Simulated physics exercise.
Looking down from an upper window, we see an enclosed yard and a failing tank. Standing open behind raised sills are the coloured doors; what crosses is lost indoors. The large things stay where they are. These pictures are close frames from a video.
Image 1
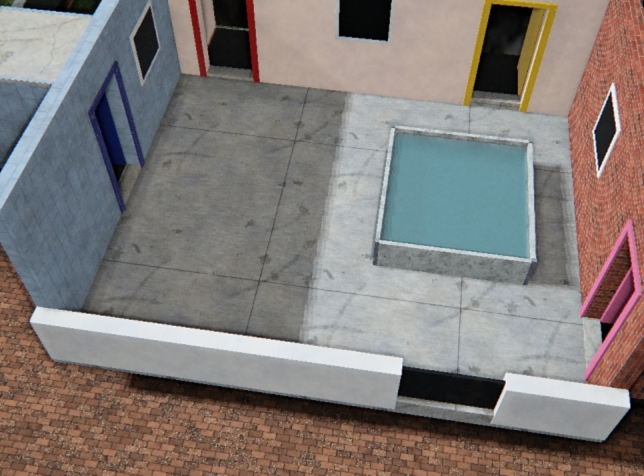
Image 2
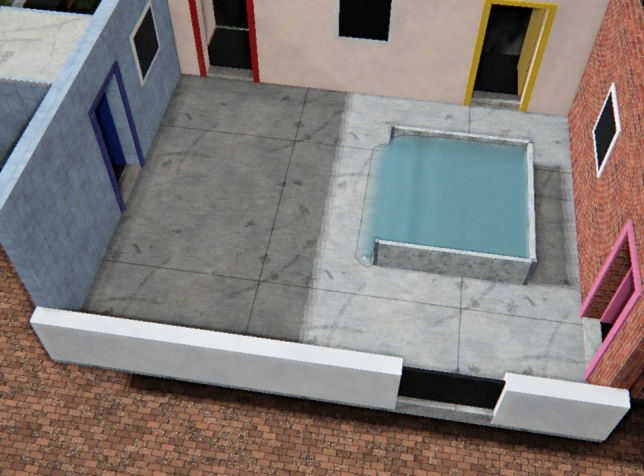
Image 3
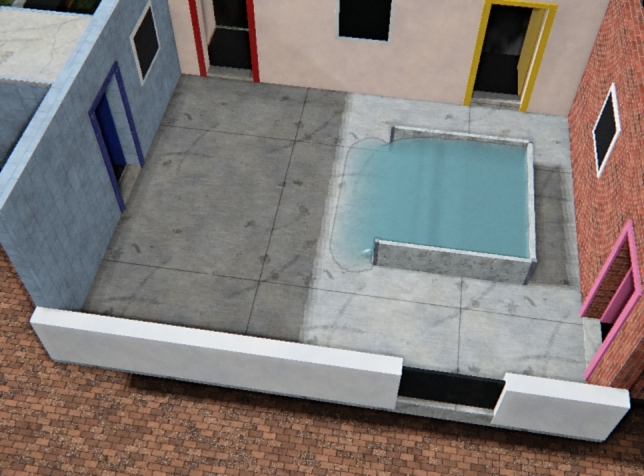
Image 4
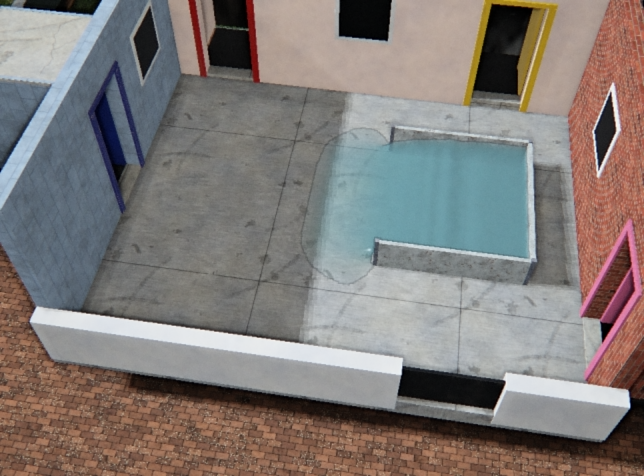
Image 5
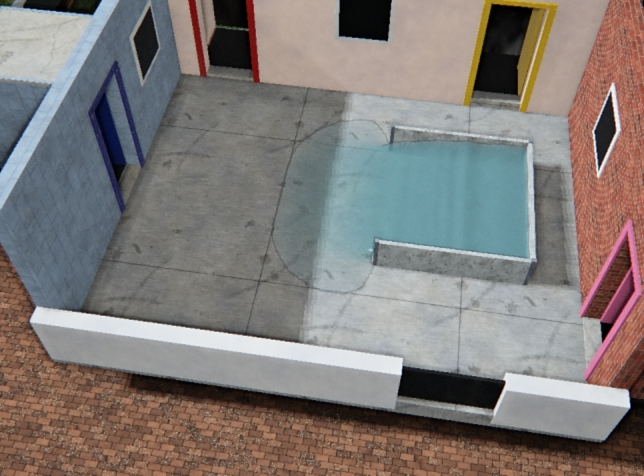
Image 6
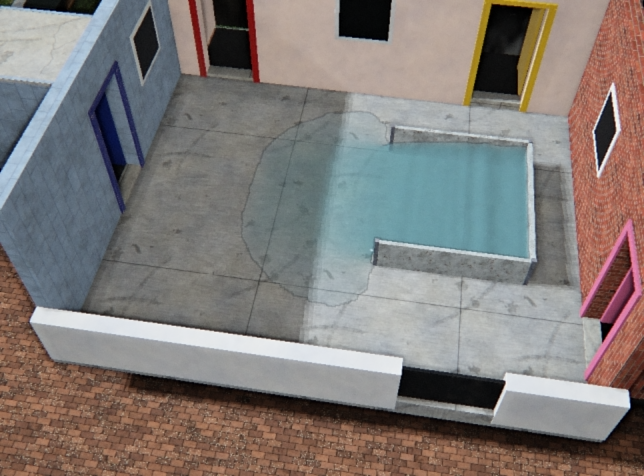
Water pours from the tank's open left side and spreads leftward across the grey yard.
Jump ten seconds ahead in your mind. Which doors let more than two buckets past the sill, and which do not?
Here is the split: The pink door lets more through; the yellow door keeps it to two or fewer; the blue door lets more through; the red door lets more through.
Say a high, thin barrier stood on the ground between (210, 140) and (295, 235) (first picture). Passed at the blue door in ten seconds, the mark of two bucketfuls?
Taken separately, blue falls below the limit.
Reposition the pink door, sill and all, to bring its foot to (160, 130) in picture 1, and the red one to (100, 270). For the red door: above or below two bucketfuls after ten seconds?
What follows is that the red door gets beyond it.
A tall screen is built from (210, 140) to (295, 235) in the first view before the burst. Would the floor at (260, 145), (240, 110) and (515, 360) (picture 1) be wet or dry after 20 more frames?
Results in order: Swamped / swamped / bone-dry.
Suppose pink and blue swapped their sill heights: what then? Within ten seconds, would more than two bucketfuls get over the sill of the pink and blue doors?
The pink door stays within the limit, while the blue door exceeds the limit.
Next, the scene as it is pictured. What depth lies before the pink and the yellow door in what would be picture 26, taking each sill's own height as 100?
In order: Roughly 0 % and 0 %.
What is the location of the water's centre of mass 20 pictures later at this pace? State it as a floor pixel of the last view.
I'd put it at around (275, 195).
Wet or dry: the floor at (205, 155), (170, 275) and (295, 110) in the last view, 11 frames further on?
In turn, the points end up soaked, soaked and soaked.
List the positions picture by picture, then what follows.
The tank at (457, 192) is whole and still, in the first picture.
Water pours out at (386, 196) and has run to (383, 148), in the second picture.
Water pours out at (386, 198) and has run to (370, 141), in the third picture.
The front is at (346, 136), out from the gap at (386, 199), in the fourth picture.
Water pours out at (386, 199) and has run to (330, 129), in the fifth picture.
Water pours out at (386, 199) and has run to (251, 243), in the sixth picture.
A moment on, water covers 40 % of the floor; the pink door not reached, the yellow door not reached, the blue door wet at the sill, nothing in, the red door not reached.
Next, water covers 55 % of the floor; the pink door not reached, the yellow door not reached, the blue door over two buckets in, the red door wet at the sill, nothing in.
Then, water covers 60 % of the floor; the pink door not reached, the yellow door not reached, the blue door far over two buckets in, the red door under two buckets in.
Later, water covers 65 % of the floor; the pink door not reached, the yellow door not reached, the blue door far over two buckets in, the red door over two buckets in.
In the end, water covers 95 % of the floor; the pink door over two buckets in, the yellow door wet at the sill, nothing in, the blue door far over two buckets in, the red door over two buckets in.
